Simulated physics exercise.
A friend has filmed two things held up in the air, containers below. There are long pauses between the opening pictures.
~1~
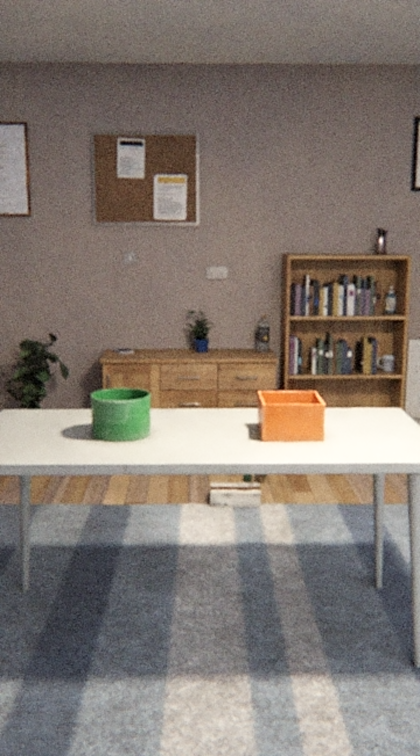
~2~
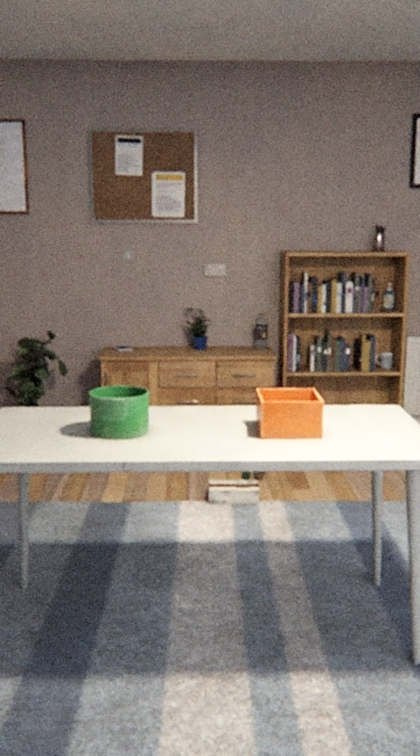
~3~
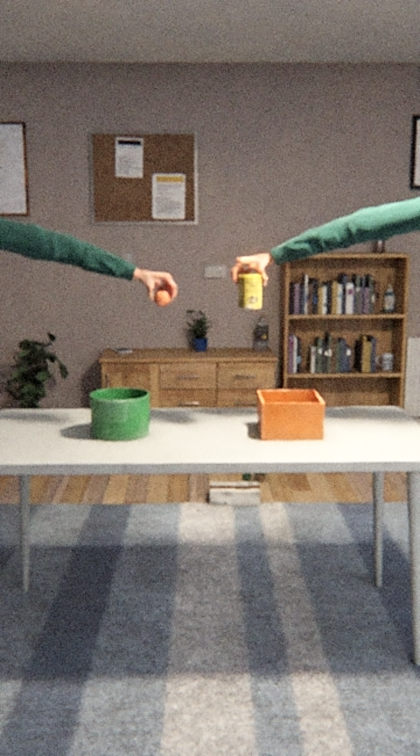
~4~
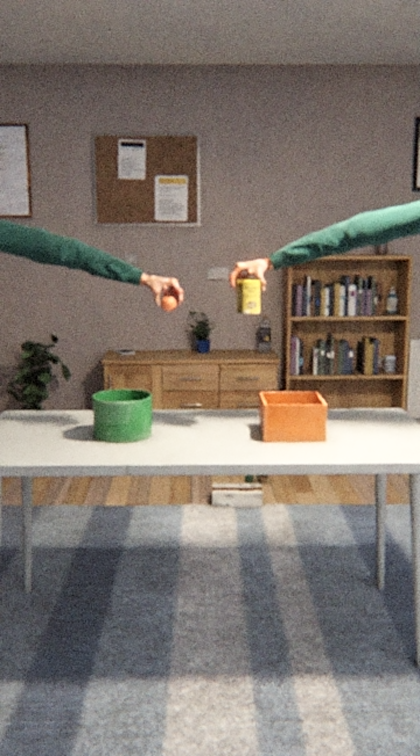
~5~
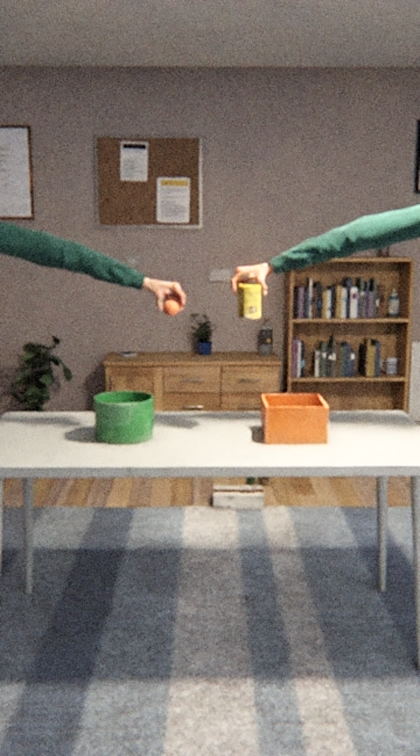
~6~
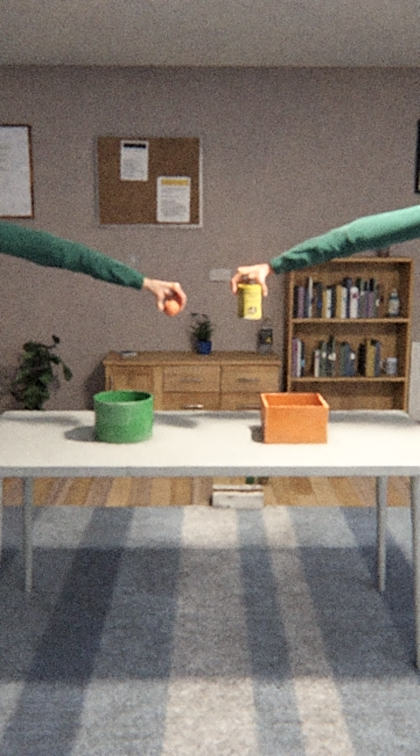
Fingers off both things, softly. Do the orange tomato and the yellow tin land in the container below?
As it turns out, the orange tomato falls beside it; the yellow tin falls beside it.
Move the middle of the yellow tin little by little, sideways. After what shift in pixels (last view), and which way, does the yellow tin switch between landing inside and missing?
A shift of 20 pixels, going right.
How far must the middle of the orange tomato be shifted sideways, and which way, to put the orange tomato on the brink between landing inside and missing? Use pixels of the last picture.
Roughly 20 pixels left.
Then, 0.18 s on from there, orange tomato displaced well along near (171, 337); yellow tin displaced about its own width near (249, 330).
Then, 0.26 s on from there, orange tomato on its way down near (171, 377); yellow tin on its way down near (248, 370).
In the end, the orange tomato ends up outside, near (172, 429); the yellow tin ends up outside, near (248, 421).
